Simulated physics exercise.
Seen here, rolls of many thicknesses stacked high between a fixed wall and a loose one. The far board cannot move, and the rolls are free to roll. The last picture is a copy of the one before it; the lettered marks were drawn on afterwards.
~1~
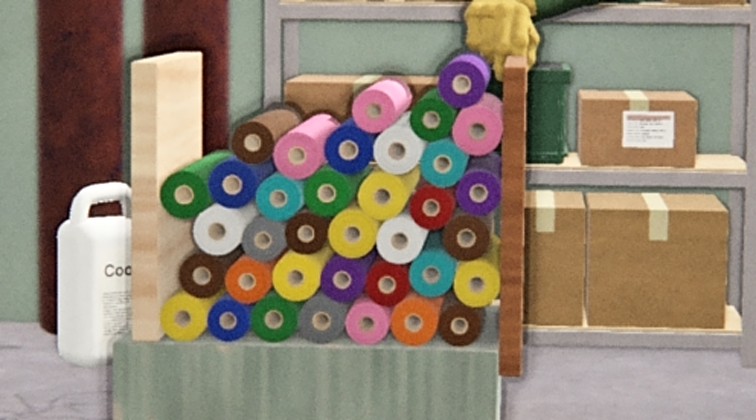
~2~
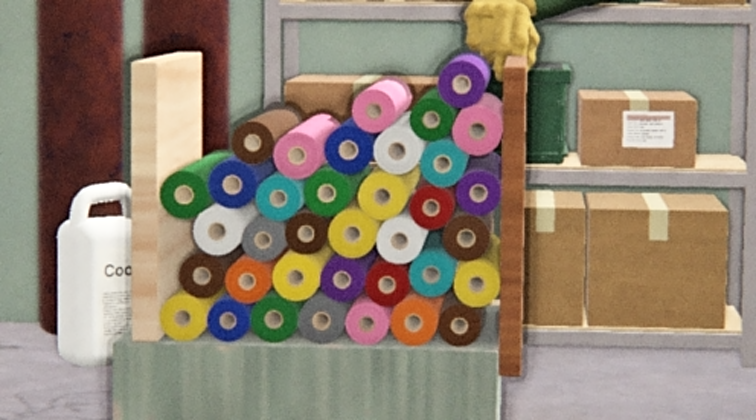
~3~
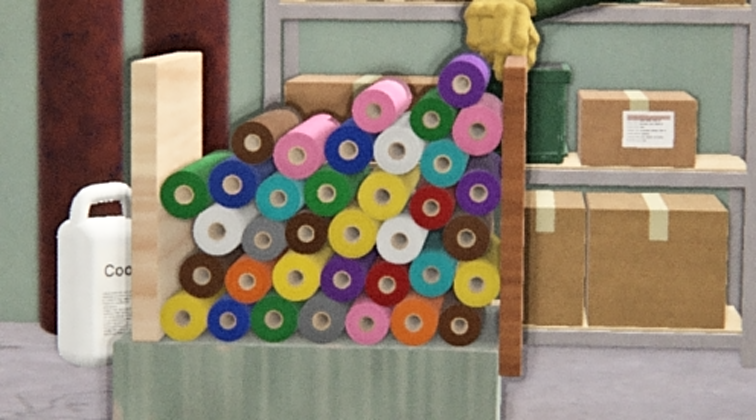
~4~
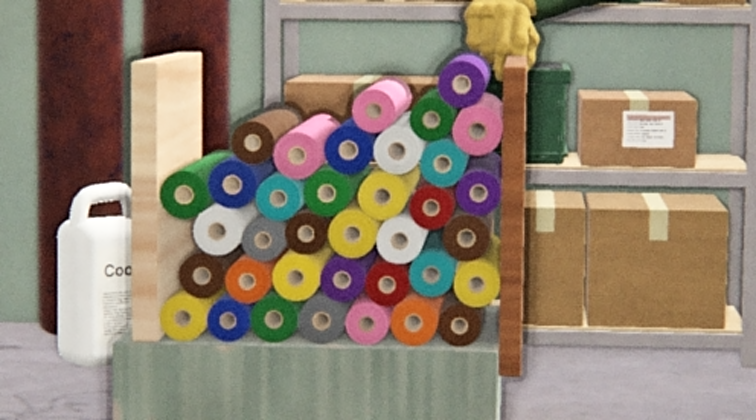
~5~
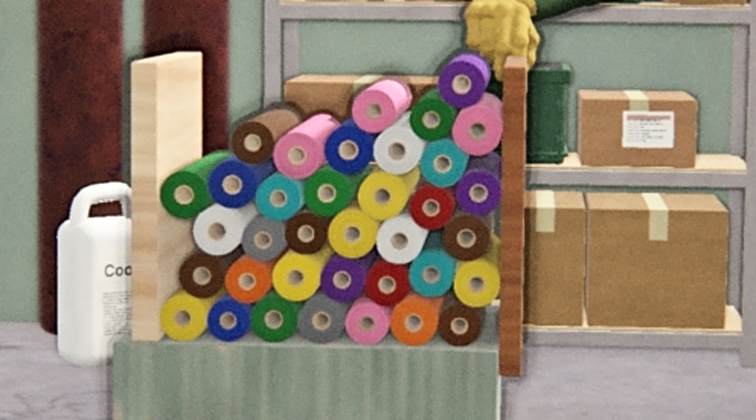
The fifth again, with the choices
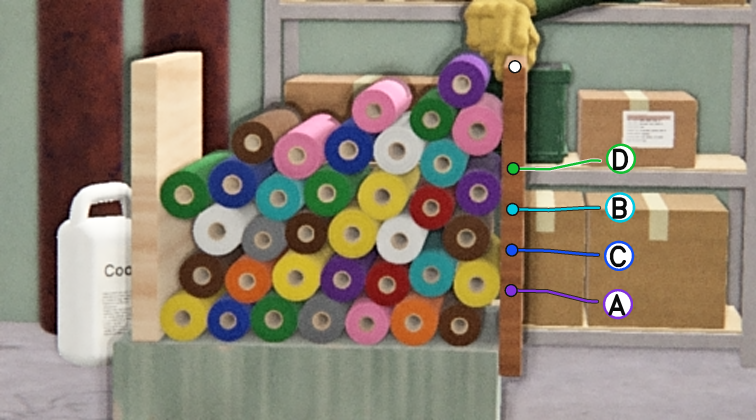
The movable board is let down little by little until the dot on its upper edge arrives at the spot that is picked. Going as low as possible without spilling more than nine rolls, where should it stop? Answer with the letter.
Lower it to A and no more.
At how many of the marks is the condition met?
The number is four.
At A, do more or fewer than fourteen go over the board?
At A, fewer than fourteen.
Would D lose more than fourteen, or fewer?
At D, fewer than fourteen.
On the marked copy, A at (511, 290); B at (513, 210); C at (512, 250); D at (513, 169); the white dot at (515, 67).
Taking A. A third of the way, top of the board (502, 163).
Two thirds of the way, top of the board (500, 273).
When it is over, top of the board (500, 289), about five out over the board.
As for the rest, B two out over the board; C about five out over the board; D none out over the board.
